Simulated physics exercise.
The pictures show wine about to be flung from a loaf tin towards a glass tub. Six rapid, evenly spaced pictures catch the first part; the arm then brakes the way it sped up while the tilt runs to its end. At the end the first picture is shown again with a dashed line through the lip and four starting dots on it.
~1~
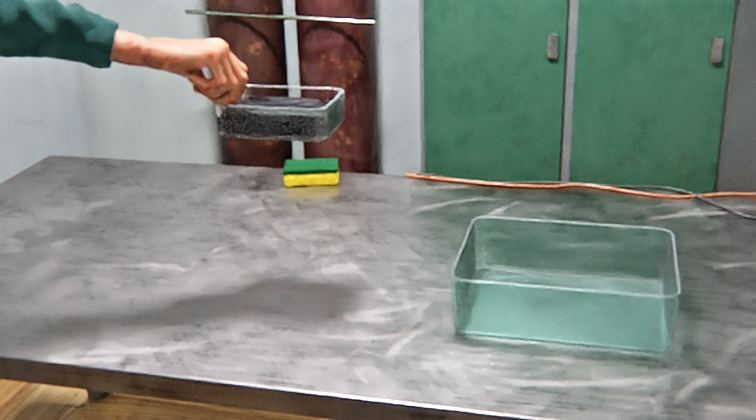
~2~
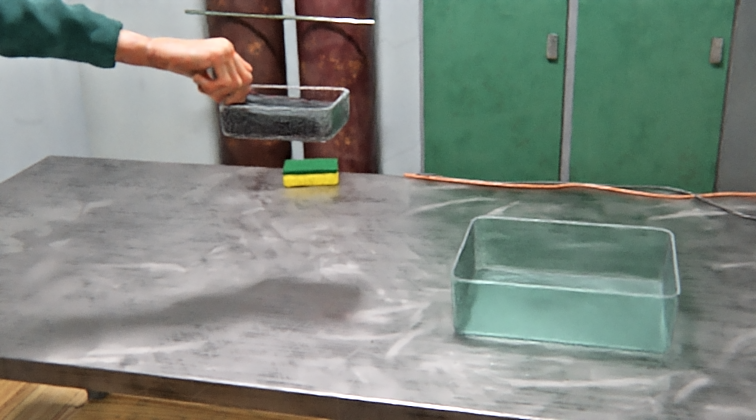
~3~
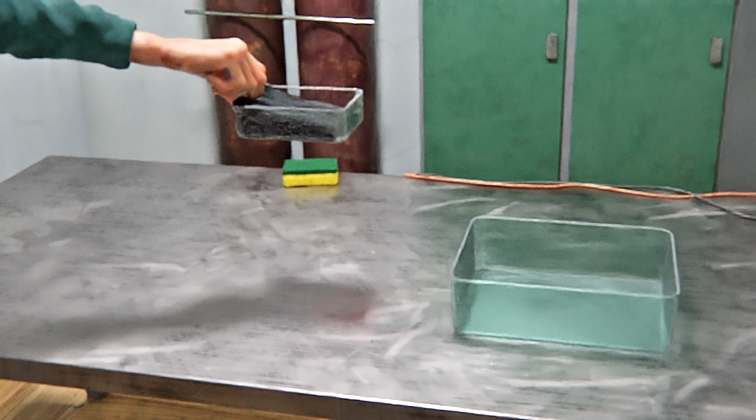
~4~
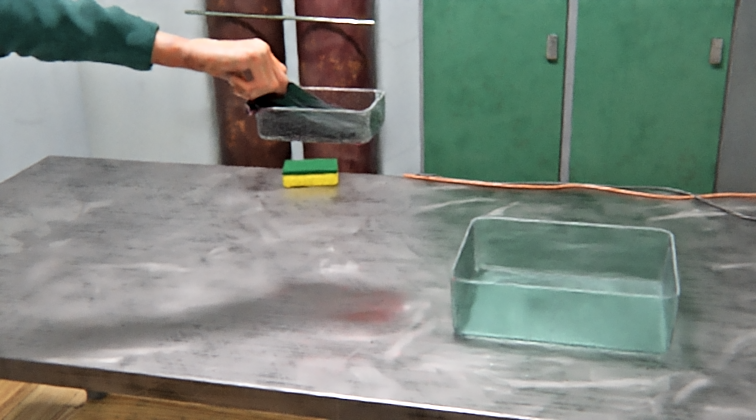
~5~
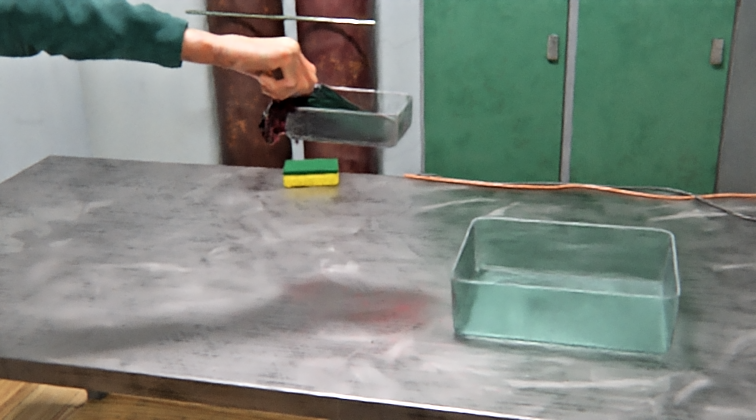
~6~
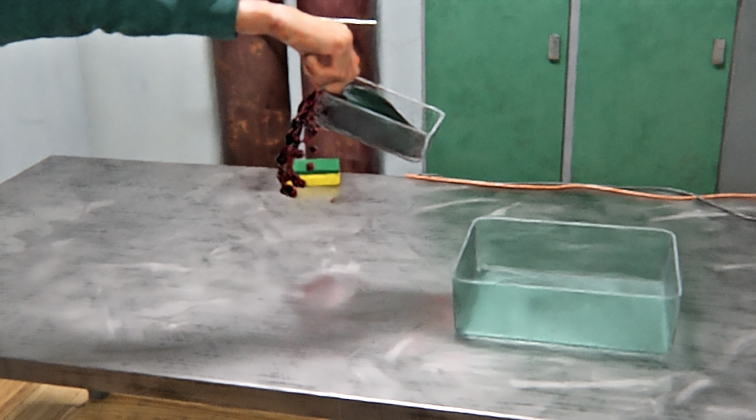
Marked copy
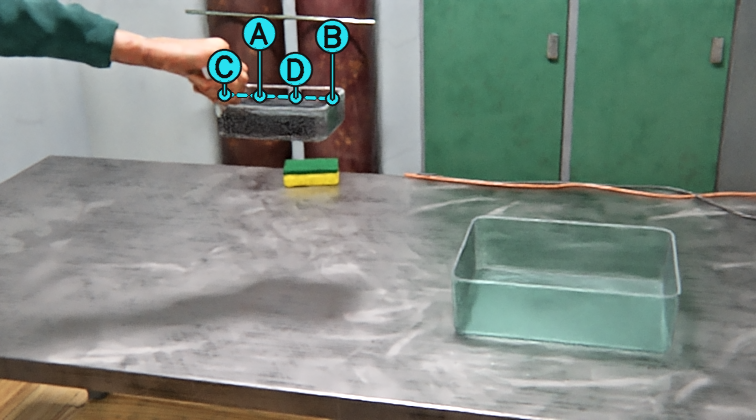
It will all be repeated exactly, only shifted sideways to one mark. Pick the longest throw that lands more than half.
D.
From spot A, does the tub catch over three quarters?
No, it does not.
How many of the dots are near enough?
Two of them.
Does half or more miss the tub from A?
Yes, it does.
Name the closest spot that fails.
That would be A.
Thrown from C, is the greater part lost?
Yes, it does.
In cyan, A at (259, 95); B at (332, 98); C at (224, 94); D at (295, 97).
Choosing A, about 31 % lands in the tub, 65 % falls short and 4 % goes beside or beyond.
Choosing B, about 74 % lands in the tub, 18 % falls short and 8 % goes beside or beyond.
Choosing C, about 10 % lands in the tub, 87 % falls short and 3 % goes beside or beyond.
Choosing D, about 63 % lands in the tub, 30 % falls short and 7 % goes beside or beyond.
